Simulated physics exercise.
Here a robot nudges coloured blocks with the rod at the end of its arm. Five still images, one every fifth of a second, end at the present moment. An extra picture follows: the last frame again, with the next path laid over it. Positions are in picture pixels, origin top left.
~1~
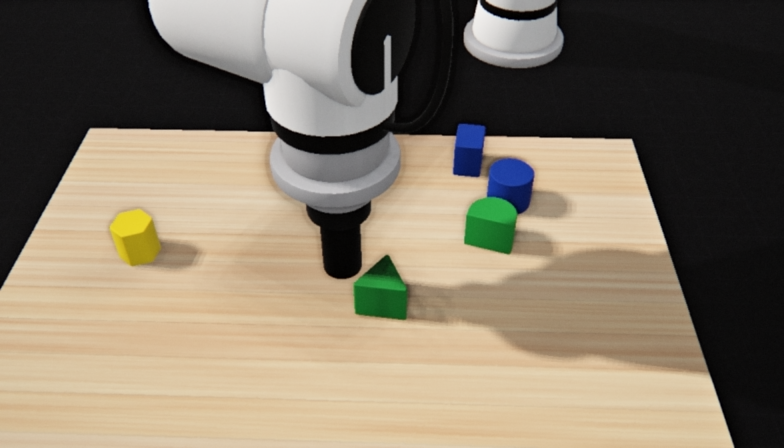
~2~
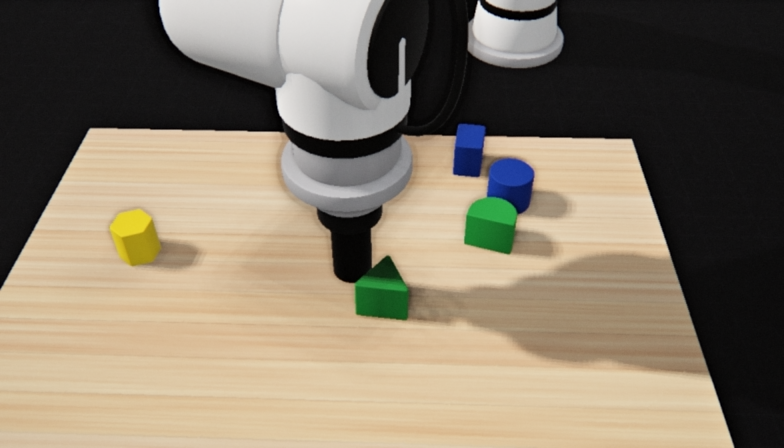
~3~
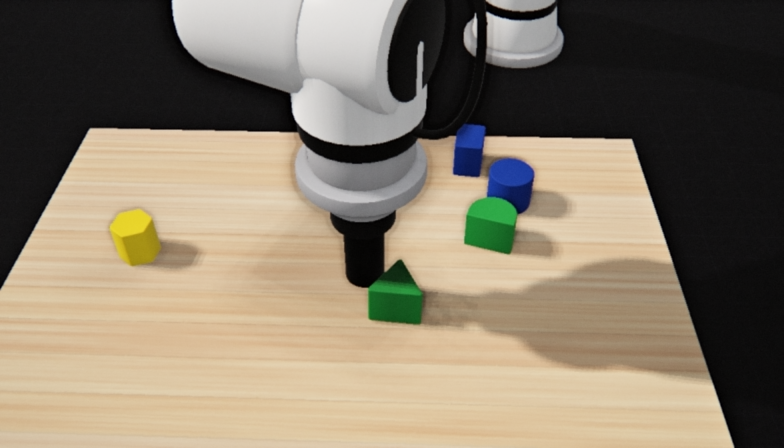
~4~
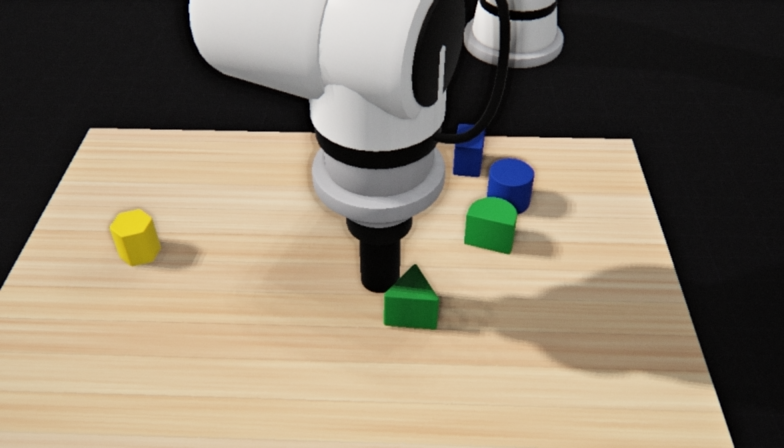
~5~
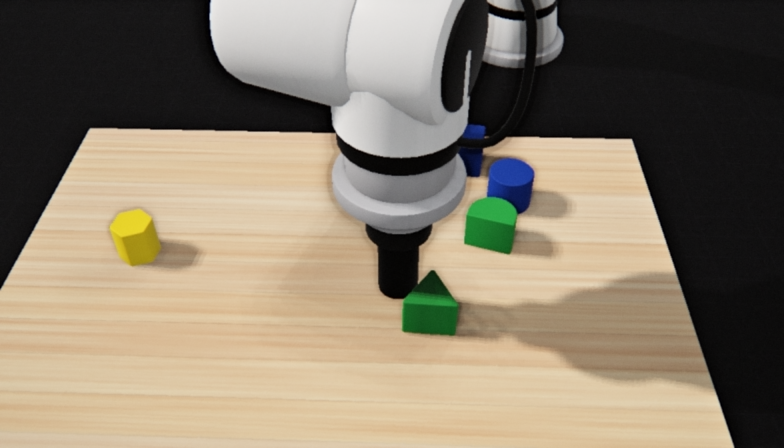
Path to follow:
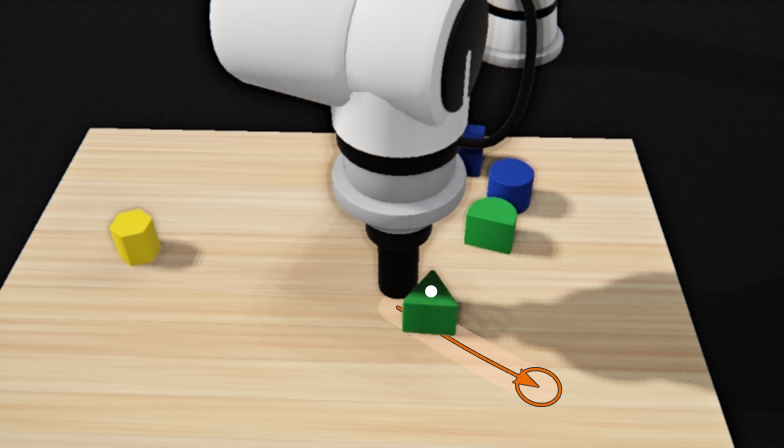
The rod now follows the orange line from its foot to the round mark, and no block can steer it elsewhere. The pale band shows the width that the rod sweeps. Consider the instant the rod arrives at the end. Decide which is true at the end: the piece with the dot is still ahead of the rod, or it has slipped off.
The rod still has it in front.
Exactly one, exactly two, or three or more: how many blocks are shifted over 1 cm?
It displaces one.
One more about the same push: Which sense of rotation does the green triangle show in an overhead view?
Looking down, my answer is that the green triangle rotates anticlockwise.
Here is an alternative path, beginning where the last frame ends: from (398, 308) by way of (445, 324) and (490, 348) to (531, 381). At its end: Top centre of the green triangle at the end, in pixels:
In the picture, that point is around (578, 354).
The drawn path runs from (398, 308) directly to (538, 387); the dot is on the green triangle.
The first path, step by step. One third of the way, rod (444, 312); green triangle (482, 315), turned 20° anticlockwise.
Two thirds of the way, rod (491, 338); green triangle (533, 338), turned 35° anticlockwise.
At the end, rod (544, 365); green triangle (587, 358), turned 45° anticlockwise.
